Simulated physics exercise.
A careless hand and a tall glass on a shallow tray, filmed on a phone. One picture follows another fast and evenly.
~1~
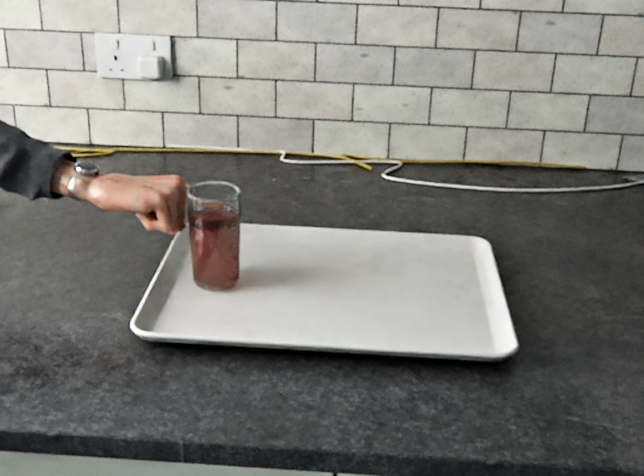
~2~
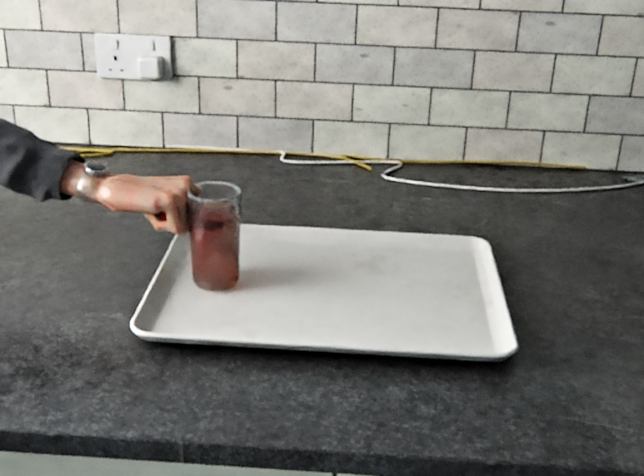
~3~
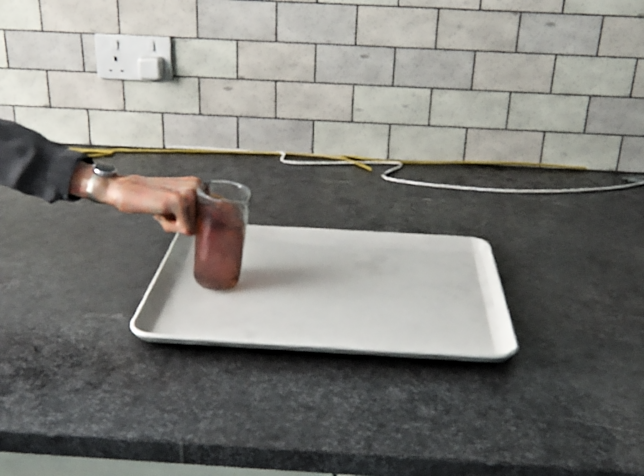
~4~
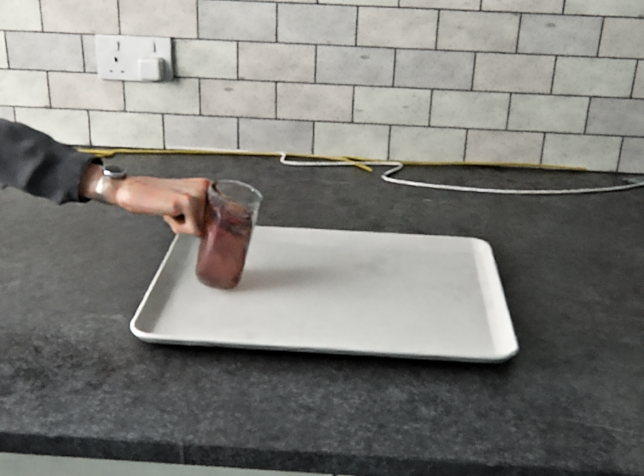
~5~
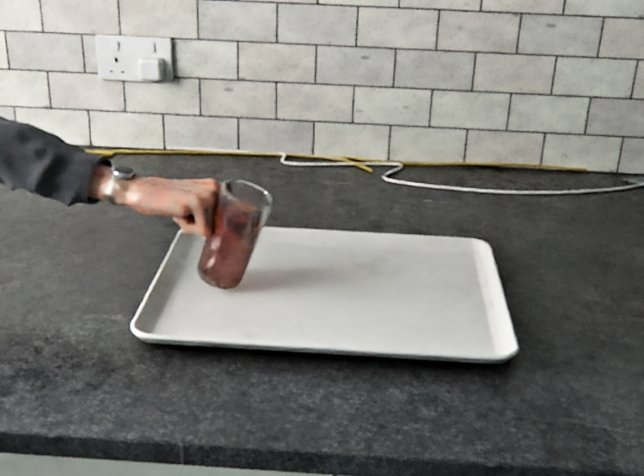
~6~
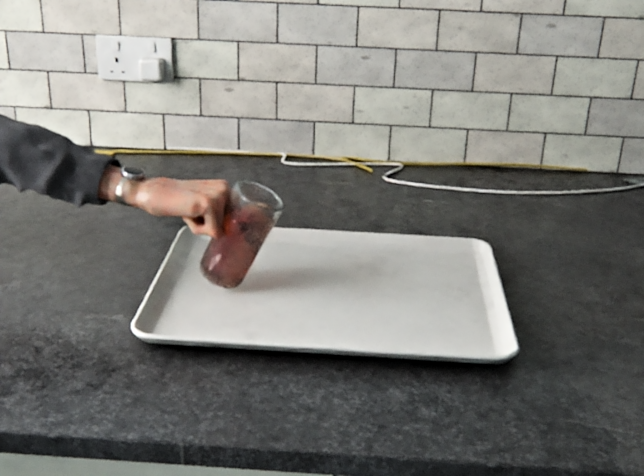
On a dark countertop, a hand tilts a tall glass of red liquid rightward on a tray.
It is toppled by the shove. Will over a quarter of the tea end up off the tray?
Yes.
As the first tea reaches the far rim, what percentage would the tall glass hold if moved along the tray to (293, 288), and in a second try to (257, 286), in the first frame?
In turn 80 and 60 in a hundred.
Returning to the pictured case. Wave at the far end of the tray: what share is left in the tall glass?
About 55 parts in a hundred, give or take.
A moment on, the tall glass is falling and 100 per cent is in the glass, 0 on the tray and 0 above or beyond its rim.
Next, the tall glass lies on its side and 72 per cent is in the glass, 12 on the tray and 15 above or beyond its rim.
Then the tall glass lies on its side and 44 per cent is in the glass, 44 on the tray and 12 above or beyond its rim.
Later the tall glass lies on its side and 24 per cent is in the glass, 39 on the tray and 36 above or beyond its rim.
Finally, 63 per cent is held by tray and glass, 37 is off the tray.
